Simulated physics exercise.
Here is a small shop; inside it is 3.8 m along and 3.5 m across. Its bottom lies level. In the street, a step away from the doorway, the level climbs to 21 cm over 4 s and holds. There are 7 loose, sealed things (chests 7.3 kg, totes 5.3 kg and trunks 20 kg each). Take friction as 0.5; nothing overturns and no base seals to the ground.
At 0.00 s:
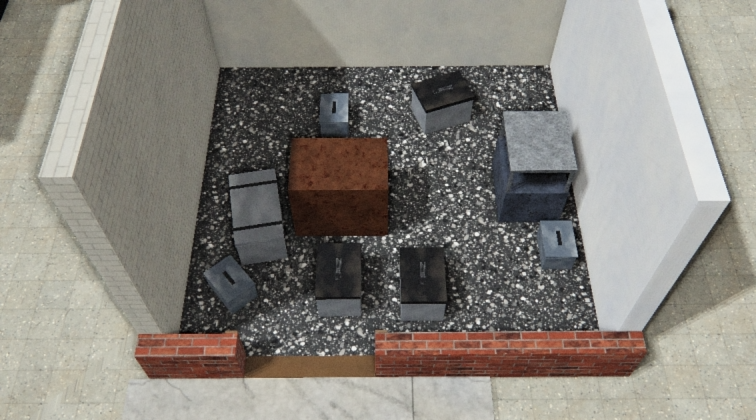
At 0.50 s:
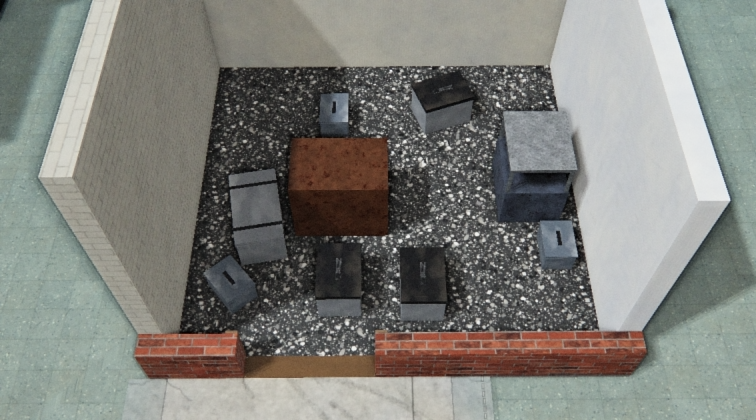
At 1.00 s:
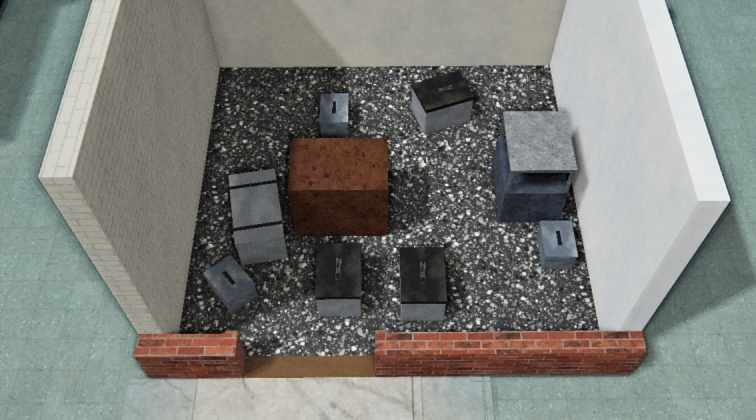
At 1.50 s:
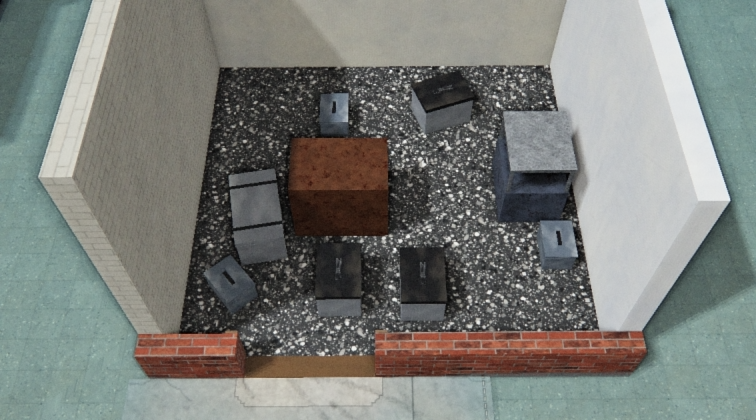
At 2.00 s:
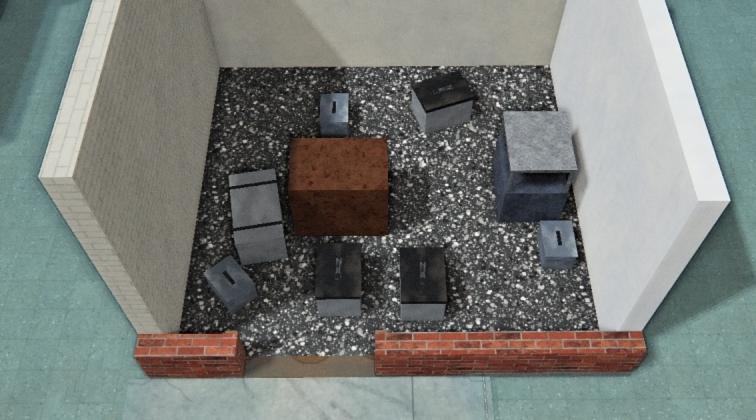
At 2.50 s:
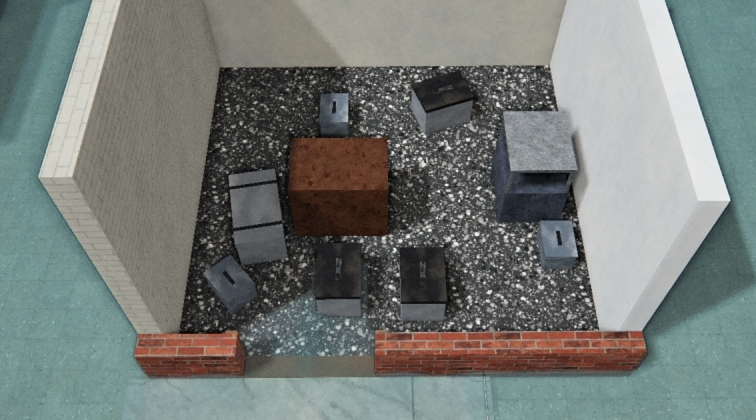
Shallow water covering the paving around a small roofless shop, then spreading through the doorway onto gravel as the boxes stay still.
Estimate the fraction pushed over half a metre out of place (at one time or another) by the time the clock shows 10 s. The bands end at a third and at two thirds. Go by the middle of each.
It is two thirds or above.
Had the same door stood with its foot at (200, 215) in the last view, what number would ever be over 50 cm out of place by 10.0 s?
Then 6.
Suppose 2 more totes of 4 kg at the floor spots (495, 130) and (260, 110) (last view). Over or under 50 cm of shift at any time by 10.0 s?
In turn: Under, over.
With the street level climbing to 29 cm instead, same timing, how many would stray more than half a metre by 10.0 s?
In that case 7 of them.
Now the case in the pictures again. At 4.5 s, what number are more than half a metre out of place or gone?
I count 1.
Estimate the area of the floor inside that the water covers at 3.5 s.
About 2.0 m2.
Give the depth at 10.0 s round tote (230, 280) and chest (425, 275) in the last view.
Roughly 9 and 10 cm.
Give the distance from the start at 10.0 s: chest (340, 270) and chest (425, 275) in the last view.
In turn: 120 cm, 30 cm.
After 3.5 s 0 of 7 are over 50 cm from their spots; 0 afloat.
After 4.5 s 1 of 7 are over 50 cm from their spots; 1 afloat.
After 7.0 s 3 of 7 are over 50 cm from their spots; 4 afloat.
After 10.0 s 6 of 7 are over 50 cm from their spots, and 7 have been at some point; 7 afloat.
